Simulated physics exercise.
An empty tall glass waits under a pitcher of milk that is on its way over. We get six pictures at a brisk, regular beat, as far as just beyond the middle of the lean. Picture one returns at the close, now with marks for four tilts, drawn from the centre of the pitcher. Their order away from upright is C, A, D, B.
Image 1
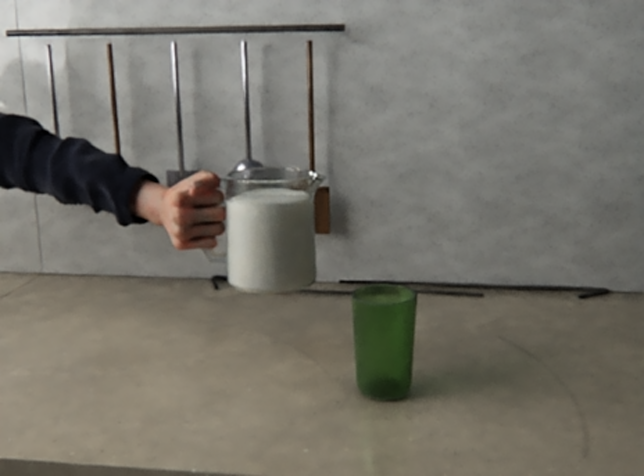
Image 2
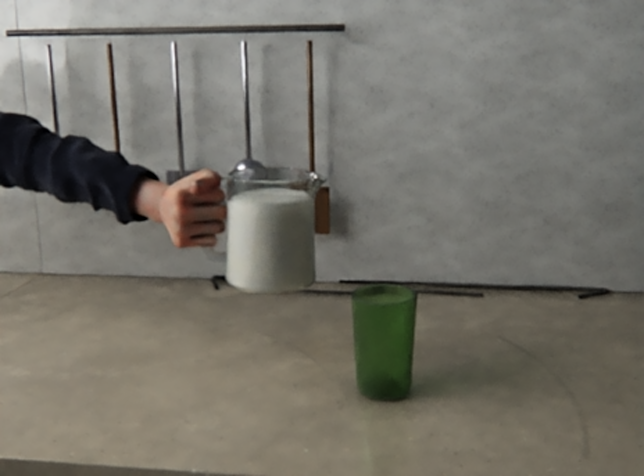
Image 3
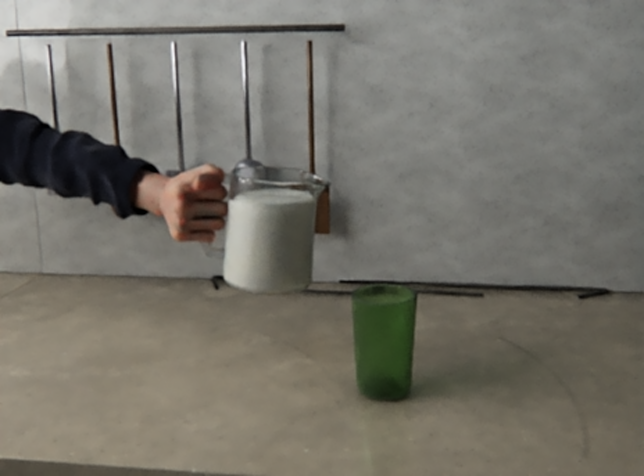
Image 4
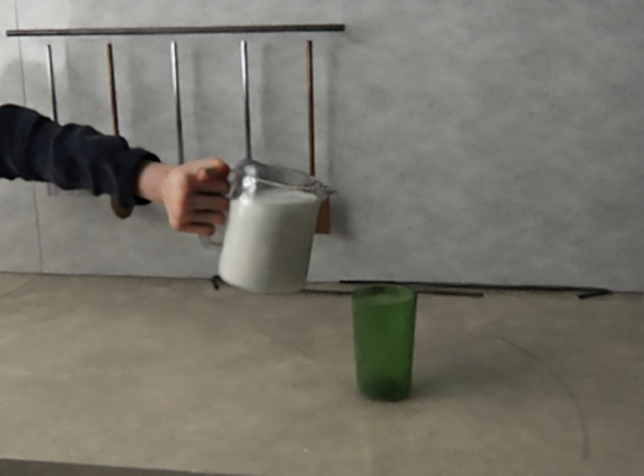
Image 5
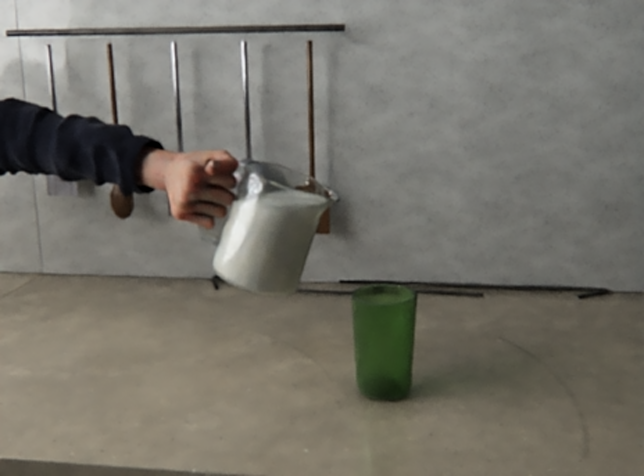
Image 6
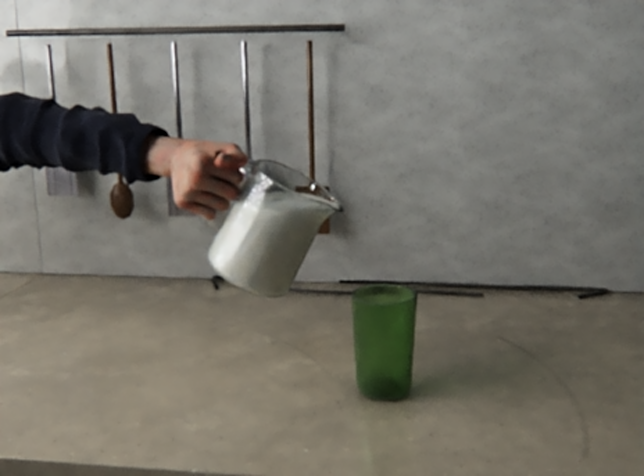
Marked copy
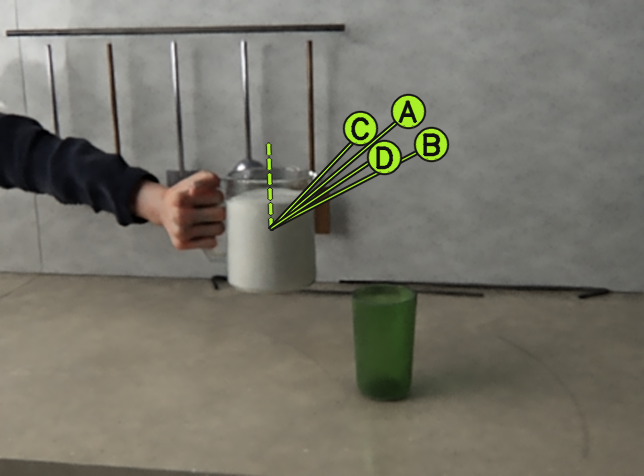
A hand in a dark sleeve holding a glass pitcher of milk upright, then gradually tilting it rightward above a green glass.
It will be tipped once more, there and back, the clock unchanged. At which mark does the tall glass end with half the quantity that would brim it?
The best tilt is D.
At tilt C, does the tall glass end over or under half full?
Under.
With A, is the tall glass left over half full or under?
Under half.
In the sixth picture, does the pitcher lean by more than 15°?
Yes.
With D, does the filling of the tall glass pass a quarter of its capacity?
Yes.
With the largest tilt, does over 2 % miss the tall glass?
No.
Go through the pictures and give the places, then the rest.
In the first picture, upright, lip at (324, 177); rim of the tall glass round (384, 293); nothing has left yet.
In the second picture, upright, lip at (325, 179); nothing has left yet.
In the third picture, tipped about 6°, lip at (328, 183); nothing has left yet.
In the fourth picture, tipped about 12°, lip at (333, 190); nothing has left yet.
In the fifth picture, tipped about 20°, lip at (338, 199); nothing has left yet.
In the sixth picture, tipped about 28°, lip at (342, 209); nothing has left yet.
In lime, A at (395, 122); B at (416, 152); C at (351, 143); D at (368, 163).
Choosing A, the tall glass ends with about 35 % of what it can hold.
Choosing B, the tall glass ends with about 66 % of what it can hold.
Choosing C, the tall glass ends with about 23 % of what it can hold.
Choosing D, the tall glass ends with about 49 % of what it can hold.
